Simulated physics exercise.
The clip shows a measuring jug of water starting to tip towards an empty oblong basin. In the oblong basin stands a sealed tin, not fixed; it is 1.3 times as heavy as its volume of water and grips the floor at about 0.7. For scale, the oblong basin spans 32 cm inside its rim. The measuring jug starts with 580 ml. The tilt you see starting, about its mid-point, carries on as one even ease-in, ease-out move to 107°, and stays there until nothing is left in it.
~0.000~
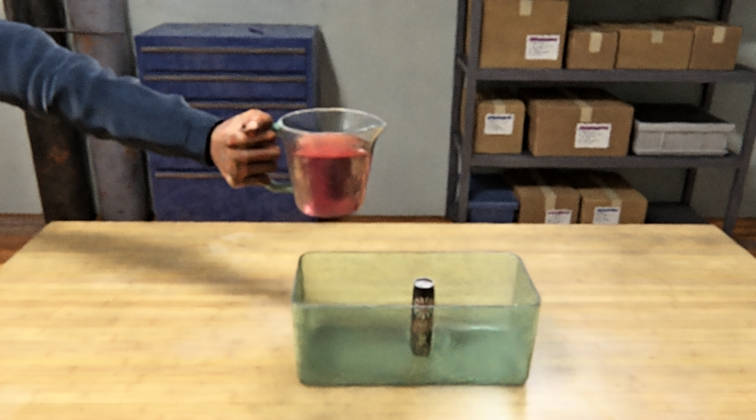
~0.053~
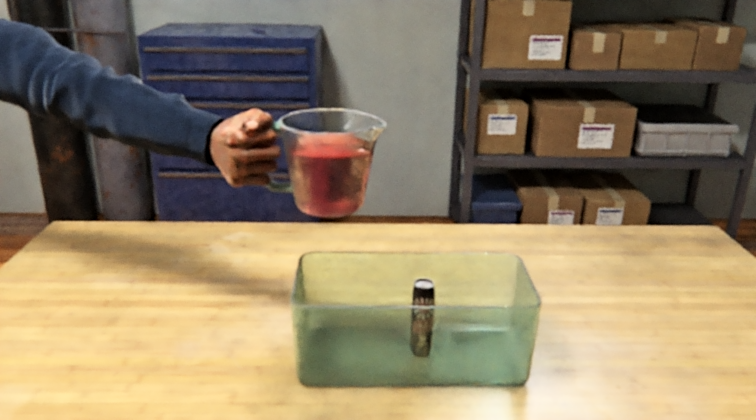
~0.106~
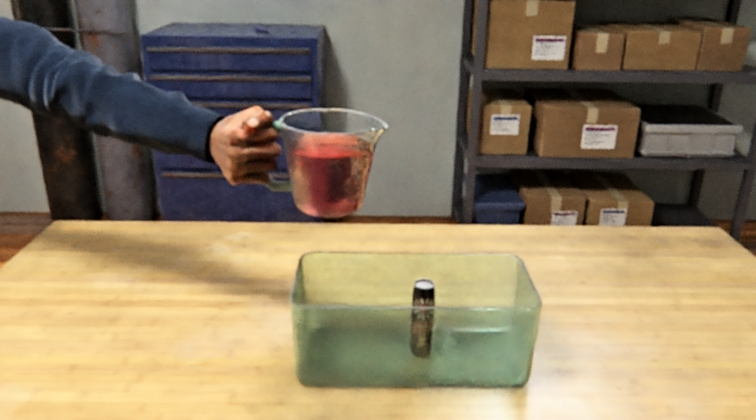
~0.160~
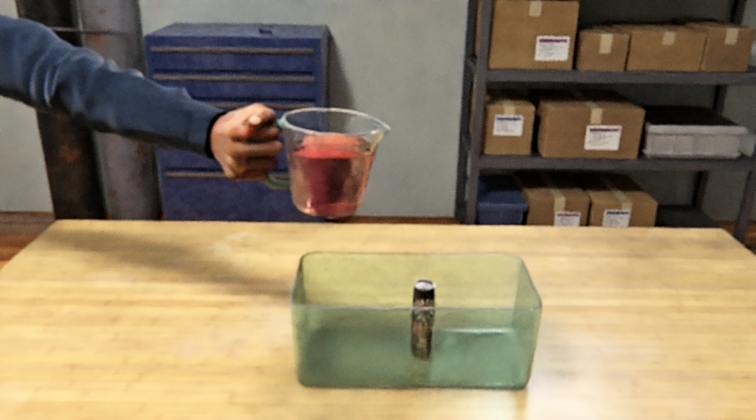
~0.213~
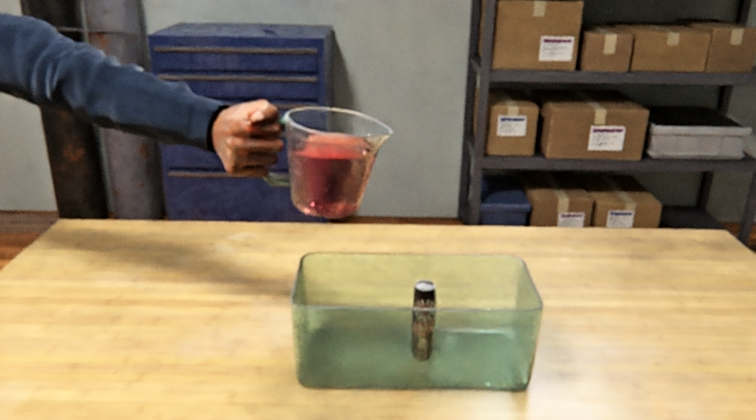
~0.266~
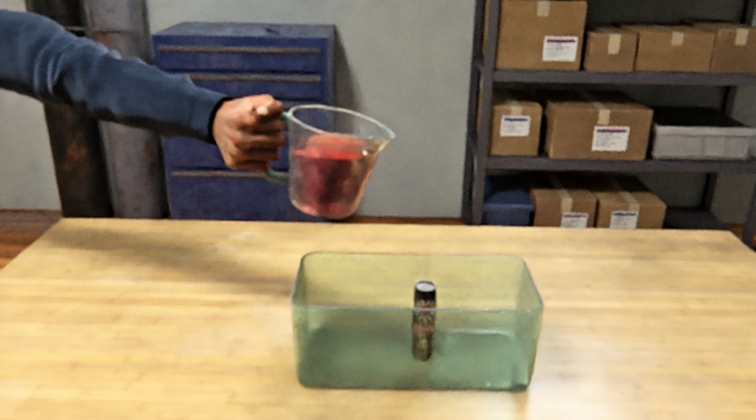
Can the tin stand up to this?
It stays up.
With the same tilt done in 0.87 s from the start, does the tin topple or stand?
The tin topples.
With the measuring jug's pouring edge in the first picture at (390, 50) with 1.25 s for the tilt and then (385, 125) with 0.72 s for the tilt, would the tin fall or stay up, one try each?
First it remains upright; then it goes over.
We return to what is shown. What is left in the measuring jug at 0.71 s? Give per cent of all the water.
Near 80 in a hundred.
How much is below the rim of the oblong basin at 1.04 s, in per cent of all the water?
Near 62 in a hundred.
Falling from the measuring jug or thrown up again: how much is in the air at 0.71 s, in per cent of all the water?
Near 18 in a hundred.
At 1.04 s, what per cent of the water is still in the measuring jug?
About 16 per cent.
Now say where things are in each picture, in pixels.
The first picture shows tilt 0°; pouring edge (387, 123); surface from (287, 142) to (371, 143); the oblong basin's rim runs from (296, 278) to (530, 279); the tin's top is at (424, 286).
The second picture shows tilt 0°; pouring edge (387, 124); surface from (288, 142) to (372, 144).
The third picture shows tilt 2°; pouring edge (388, 125); surface from (288, 142) to (372, 144).
The fourth picture shows tilt 4°; pouring edge (390, 128); surface from (289, 143) to (373, 145).
The fifth picture shows tilt 7°; pouring edge (393, 131); surface from (292, 143) to (376, 145).
The sixth picture shows tilt 12°; pouring edge (396, 136); surface from (293, 143) to (378, 145).
Then, 0.71 s in, the tilt is 65° and 80 per cent is still to pour; the tin stands where it began.
Then, 1.04 s in, the tilt is 100° and 17 per cent is still to pour; the tin stands where it began.
Then, 1.38 s in, the tilt is 107° and 0 per cent is still to pour; the tin stands where it began.
Then, 1.75 s in, the tilt is 107° and 0 per cent is still to pour; the tin stands where it began.
Finally, the tin stands where it began.
